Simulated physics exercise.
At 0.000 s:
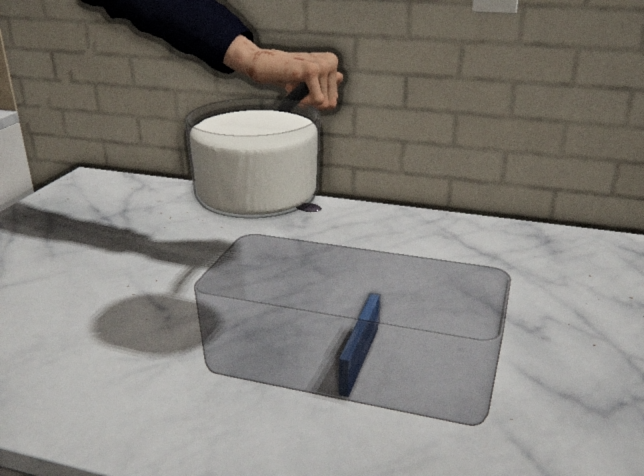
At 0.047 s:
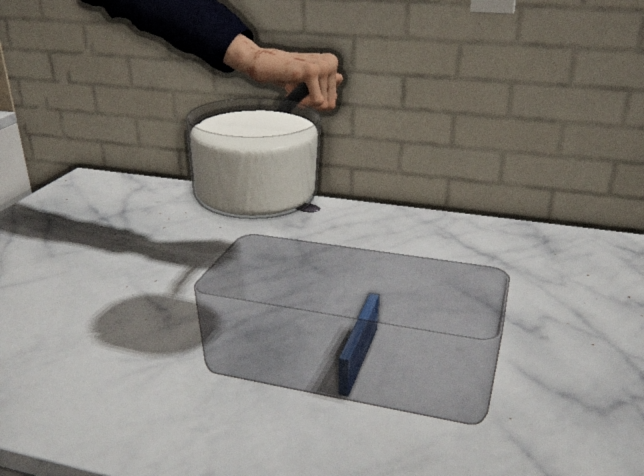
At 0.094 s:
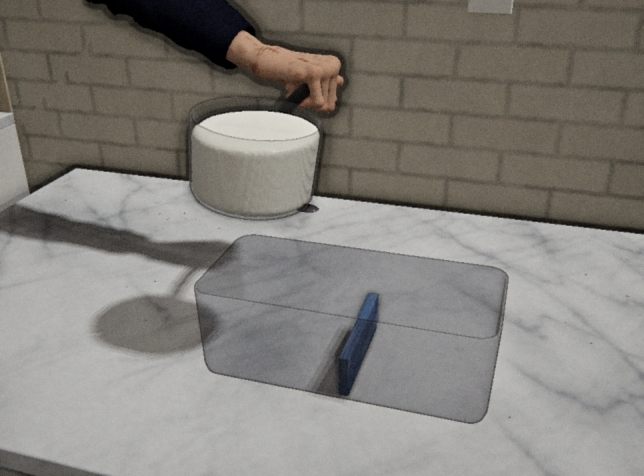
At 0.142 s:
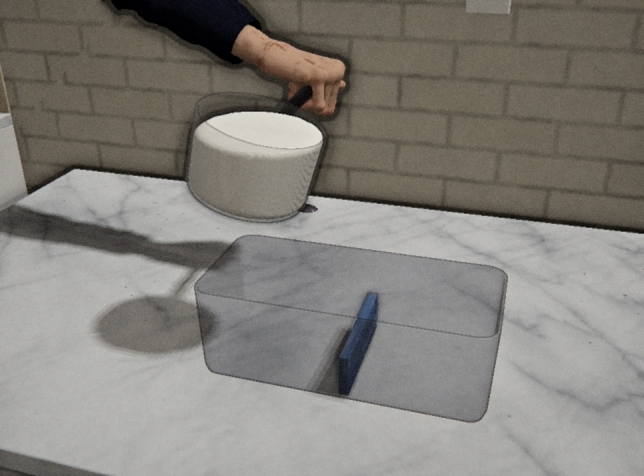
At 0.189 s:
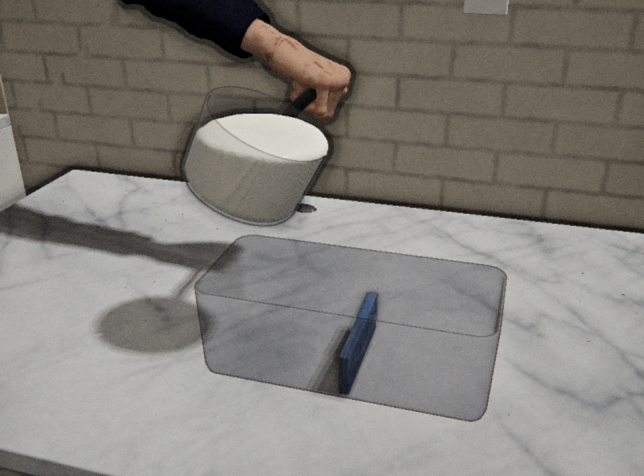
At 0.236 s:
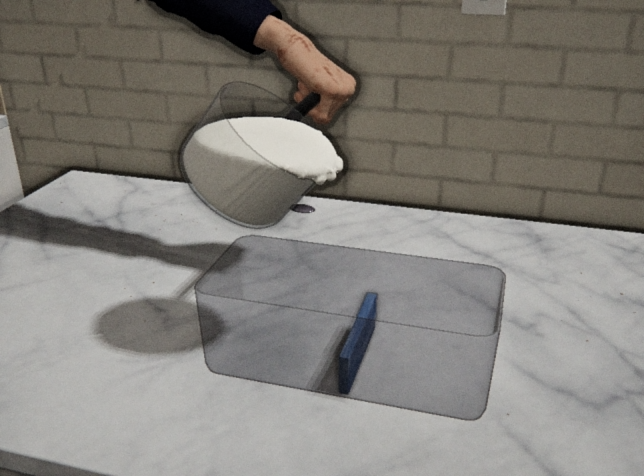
On a marble counter, a hand tilts a small pot of milk rightward, increasingly steeply.
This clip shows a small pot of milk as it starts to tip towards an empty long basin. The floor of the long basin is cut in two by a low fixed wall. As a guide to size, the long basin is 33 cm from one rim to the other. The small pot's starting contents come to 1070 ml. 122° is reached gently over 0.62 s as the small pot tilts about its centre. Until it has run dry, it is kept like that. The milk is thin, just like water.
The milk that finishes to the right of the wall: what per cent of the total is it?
It is about 41 per cent of the total.
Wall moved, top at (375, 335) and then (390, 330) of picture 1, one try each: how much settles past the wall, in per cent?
35 then 15 %.
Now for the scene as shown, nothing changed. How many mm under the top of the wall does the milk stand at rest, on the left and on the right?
Near 26 mm for the left and near 30 mm for the right.
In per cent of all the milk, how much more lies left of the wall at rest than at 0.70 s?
Close to 6% of the whole.
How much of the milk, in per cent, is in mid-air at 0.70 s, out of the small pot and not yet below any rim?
Roughly 10 %.
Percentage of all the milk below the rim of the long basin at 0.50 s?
42 %, roughly.
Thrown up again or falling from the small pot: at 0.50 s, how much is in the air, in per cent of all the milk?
Estimate: Some 36 % of the total.
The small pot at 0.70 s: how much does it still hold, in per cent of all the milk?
Roughly 2 per cent.
By 0.50 s the tilt is 111° and 23 per cent is still to pour, 9 is left of the wall and 32 right of it.
By 0.70 s the tilt is 122° and 2 per cent is still to pour, 50 is left of the wall and 38 right of it.
By 0.90 s the tilt is 122° and 0 per cent is still to pour, 53 is left of the wall and 40 right of it.
By 1.12 s the tilt is 122° and 0 per cent is still to pour, 56 is left of the wall and 41 right of it.
At rest 56 per cent lies left of the wall, 41 right of it and 3 outside.
